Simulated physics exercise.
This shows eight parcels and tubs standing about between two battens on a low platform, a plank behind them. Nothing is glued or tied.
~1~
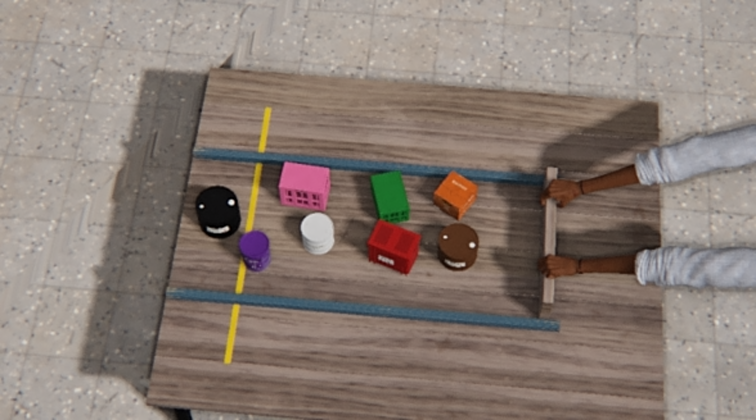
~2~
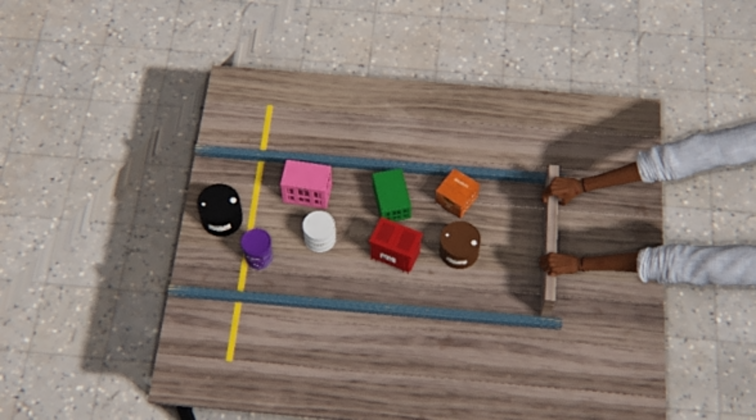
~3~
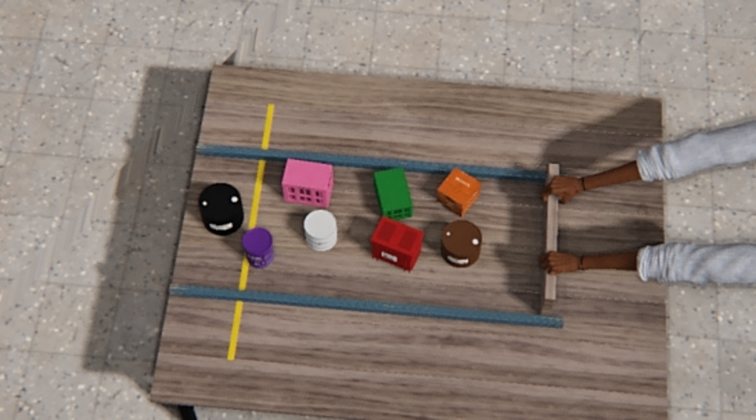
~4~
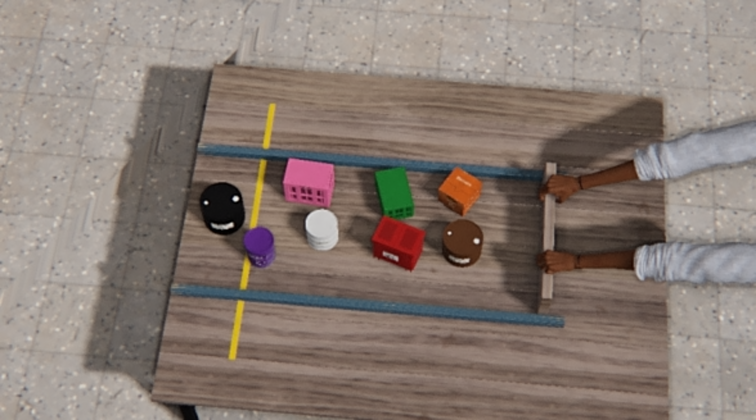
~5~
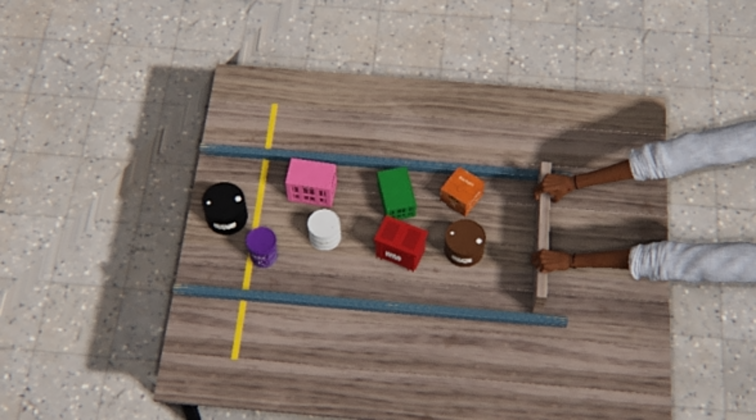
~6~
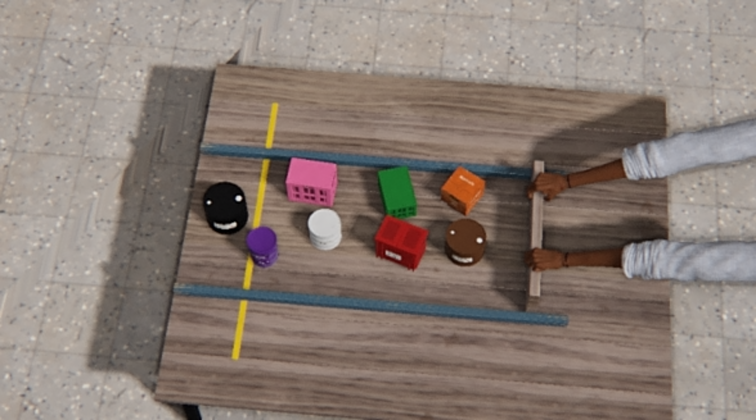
The footage shows eight small containers and crates standing between two blue strips on a wooden surface, while two hands at the right ease a plank slightly left toward them, the objects staying practically unmoved.
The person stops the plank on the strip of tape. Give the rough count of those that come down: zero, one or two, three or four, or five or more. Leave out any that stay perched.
As it turns out, the number that fall off is one or two.
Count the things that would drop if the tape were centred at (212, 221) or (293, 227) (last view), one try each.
It would be 5 and 0.
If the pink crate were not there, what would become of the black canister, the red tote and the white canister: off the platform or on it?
The black canister is lost, the red tote does not fall, the white canister stays on.
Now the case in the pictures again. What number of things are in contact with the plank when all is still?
The number is 3.
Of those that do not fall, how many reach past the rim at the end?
Overhanging: 1.
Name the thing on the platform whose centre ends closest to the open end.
The black canister ends nearest.
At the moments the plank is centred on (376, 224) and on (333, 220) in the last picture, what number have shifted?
By then 6, and 6.
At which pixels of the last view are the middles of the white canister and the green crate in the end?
The white canister stops around (202, 241); the green crate around (217, 174).
Early on, none off yet; black canister at rest near (226, 208); purple pail at rest near (263, 248); pink crate at rest near (312, 182).
A while later, none off yet; black canister at rest near (226, 208); purple pail at rest near (263, 248); pink crate travelled a little near (298, 182).
Further along, none off yet; black canister travelled a little near (220, 208); purple pail moving near (260, 249); pink crate travelled well along near (230, 176).
Finally, the number that fall off is one or two; lost, pink crate.
